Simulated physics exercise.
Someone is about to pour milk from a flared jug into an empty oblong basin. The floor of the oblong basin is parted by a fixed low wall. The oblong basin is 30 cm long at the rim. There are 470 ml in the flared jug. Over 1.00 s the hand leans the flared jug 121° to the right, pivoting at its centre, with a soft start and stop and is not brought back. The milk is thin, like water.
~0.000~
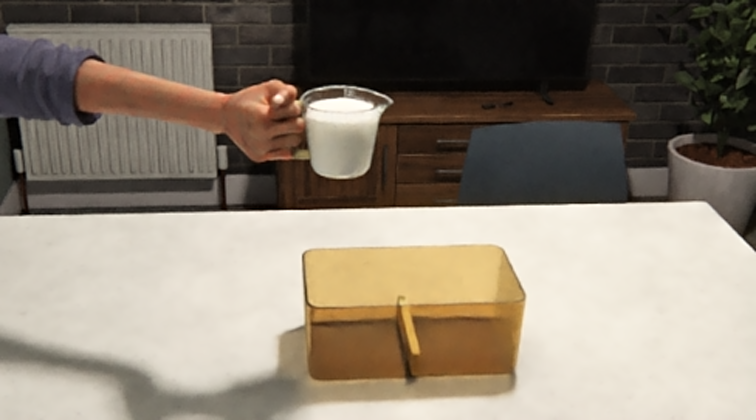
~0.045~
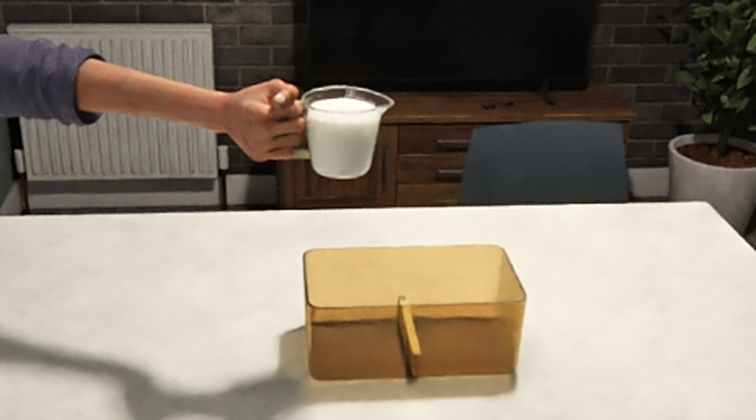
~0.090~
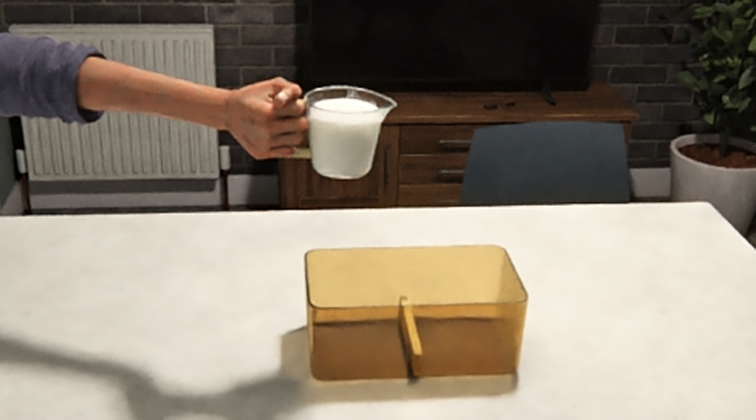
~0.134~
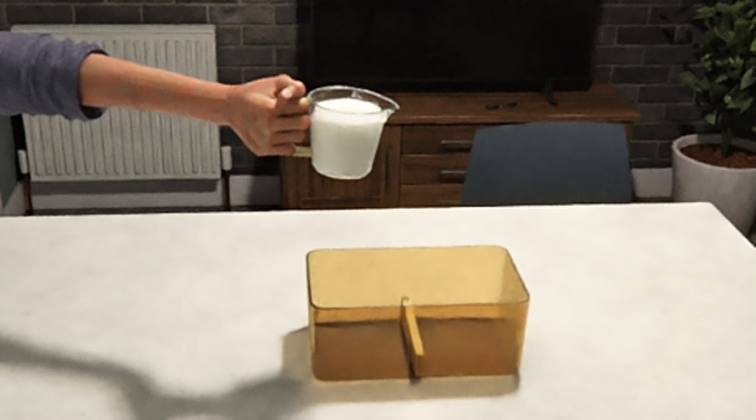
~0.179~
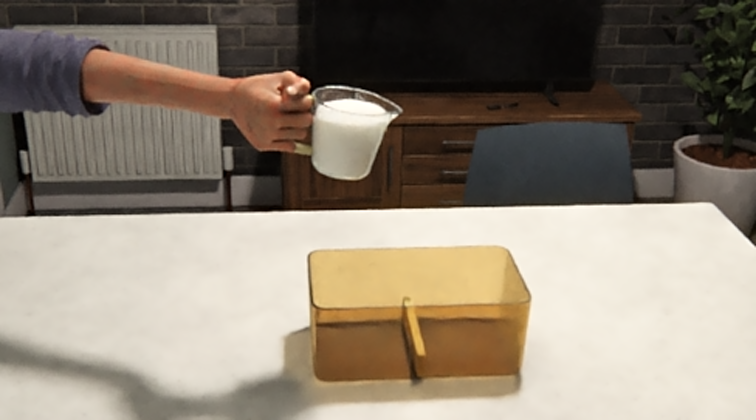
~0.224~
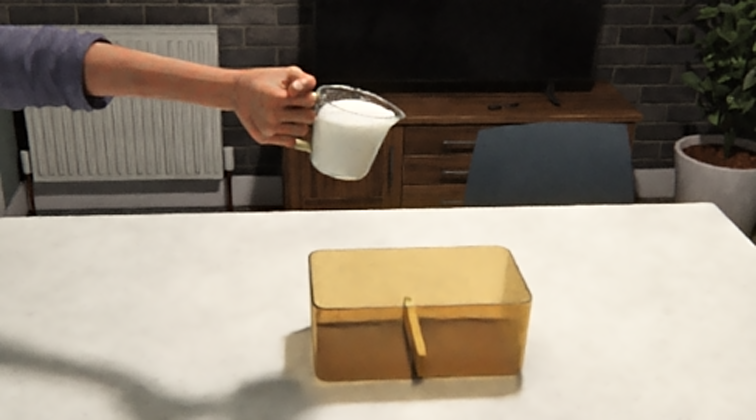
A hand reaching in from the left, its arm in a dark purple-grey sleeve, holds a clear flared jug of white milk above a pale table and slowly leans it slightly to the right. Below sits an empty amber oblong basin with a low dividing wall inside. The steady view faces a room with a white radiator, blue chair, wooden cabinet, dark screen and potted plant.
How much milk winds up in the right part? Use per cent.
Roughly 80 per cent is past the wall.
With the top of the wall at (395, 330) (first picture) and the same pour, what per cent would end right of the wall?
Then about 85 per cent.
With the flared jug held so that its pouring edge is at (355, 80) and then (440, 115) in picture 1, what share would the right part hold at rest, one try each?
In turn about 40 and 80 per cent.
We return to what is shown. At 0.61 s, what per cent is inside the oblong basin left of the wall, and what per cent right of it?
Some 0 per cent left and 9 right.
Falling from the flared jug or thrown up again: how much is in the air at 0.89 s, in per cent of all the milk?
Near 18 in a hundred.
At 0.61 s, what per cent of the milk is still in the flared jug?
Near 56 in a hundred.
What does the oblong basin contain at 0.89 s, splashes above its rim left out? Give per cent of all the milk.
Near 80 in a hundred.
By 0.61 s the tilt is 80° and 57 per cent is still to pour, 0 is left of the wall and 9 right of it.
By 0.89 s the tilt is 117° and 3 per cent is still to pour, 4 is left of the wall and 75 right of it.
By 1.18 s the tilt is 121° and 0 per cent is still to pour, 18 is left of the wall and 80 right of it.
By 1.50 s the tilt is 121° and 0 per cent is still to pour, 18 is left of the wall and 80 right of it.
At rest 18 per cent lies left of the wall, 80 right of it and 3 outside.
